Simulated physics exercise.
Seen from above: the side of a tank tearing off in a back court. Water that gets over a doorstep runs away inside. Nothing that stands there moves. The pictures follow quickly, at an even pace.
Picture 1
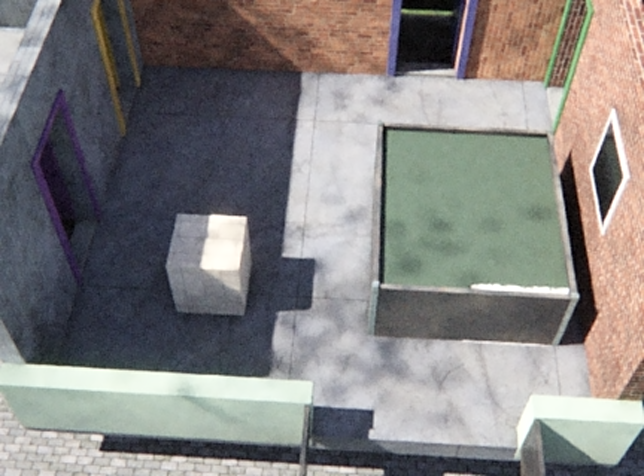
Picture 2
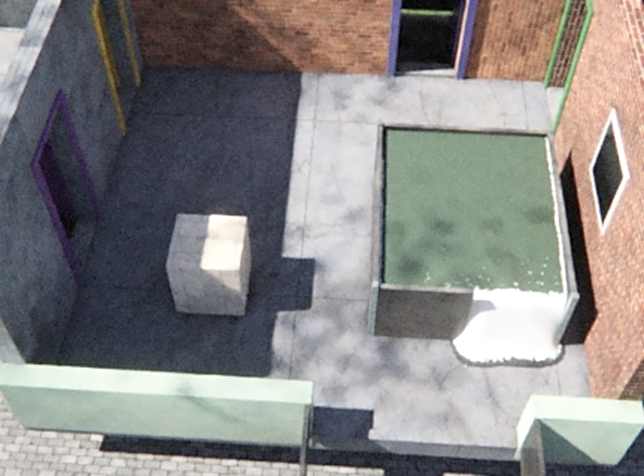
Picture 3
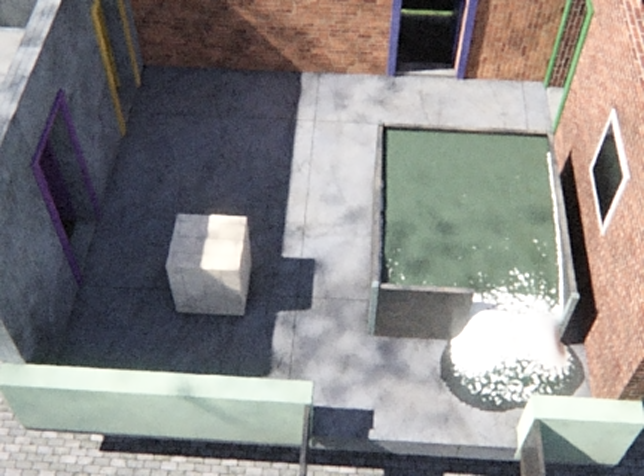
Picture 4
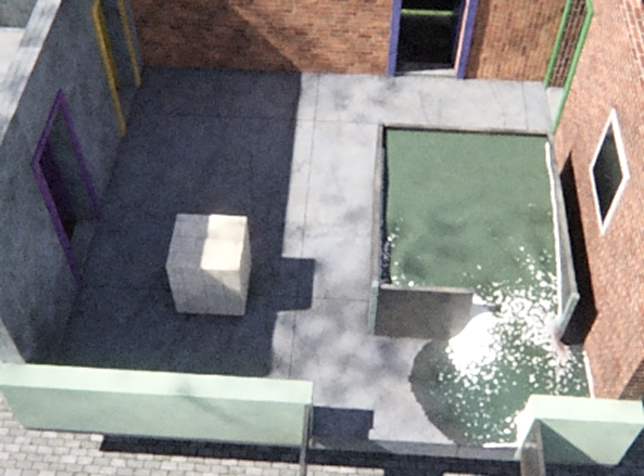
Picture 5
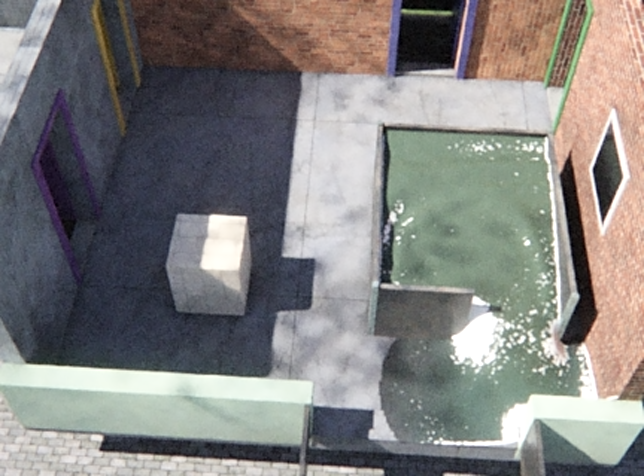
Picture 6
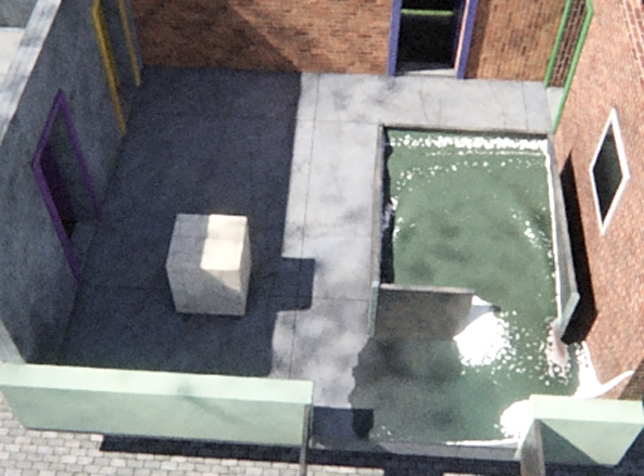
In a brick-walled courtyard, green water bursts from a tank's front corner and spreads across the paving.
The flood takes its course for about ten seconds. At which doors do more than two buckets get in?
One by one: The yellow door lets in a lot; the blue door admits no more than that; the purple door admits no more than that; the green door lets in a lot.
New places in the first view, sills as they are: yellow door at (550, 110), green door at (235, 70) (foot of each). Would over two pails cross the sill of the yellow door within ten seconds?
The yellow one is over.
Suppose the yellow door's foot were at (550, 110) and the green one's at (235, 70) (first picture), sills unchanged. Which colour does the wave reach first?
First comes the yellow one.
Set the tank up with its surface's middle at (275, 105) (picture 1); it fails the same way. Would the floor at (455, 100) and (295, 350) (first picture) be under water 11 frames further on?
In that order: No water, awash.
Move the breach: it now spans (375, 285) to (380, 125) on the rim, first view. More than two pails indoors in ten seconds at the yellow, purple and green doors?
Then: The yellow door floods, the purple door takes more, the green door is over.
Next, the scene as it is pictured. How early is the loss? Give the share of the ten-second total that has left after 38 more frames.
Roughly 80 per cent.
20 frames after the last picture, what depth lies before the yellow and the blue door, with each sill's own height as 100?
Near 0 and 120 in a hundred.
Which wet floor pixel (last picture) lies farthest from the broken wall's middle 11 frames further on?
At about (546, 105).
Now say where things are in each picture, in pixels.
Still water in the tank at (468, 208), in the first frame.
Water pours out at (511, 325) and has run to (560, 347), in the second frame.
Water pours out at (511, 326) and has run to a hidden place, in the third frame.
The front is at a hidden place, out from the gap at (510, 328), in the fourth frame.
Water pours out at (511, 327) and has run to a hidden place, in the fifth frame.
Water pours out at (511, 327) and has run to a hidden place, in the sixth frame.
A moment on, water covers 10 % of the floor; the yellow door not reached, the blue door not reached, the purple door not reached, the green door not reached.
Next, water covers 20 % of the floor; the yellow door not reached, the blue door not reached, the purple door not reached, the green door wet at the sill, nothing in.
Then, water covers 40 % of the floor; the yellow door not reached, the blue door wet at the sill, nothing in, the purple door not reached, the green door under two buckets in.
Later, water covers 80 % of the floor; the yellow door under two buckets in, the blue door under two buckets in, the purple door wet at the sill, nothing in, the green door over two buckets in.
In the end, water covers 90 % of the floor; the yellow door over two buckets in, the blue door under two buckets in, the purple door wet at the sill, nothing in, the green door over two buckets in.
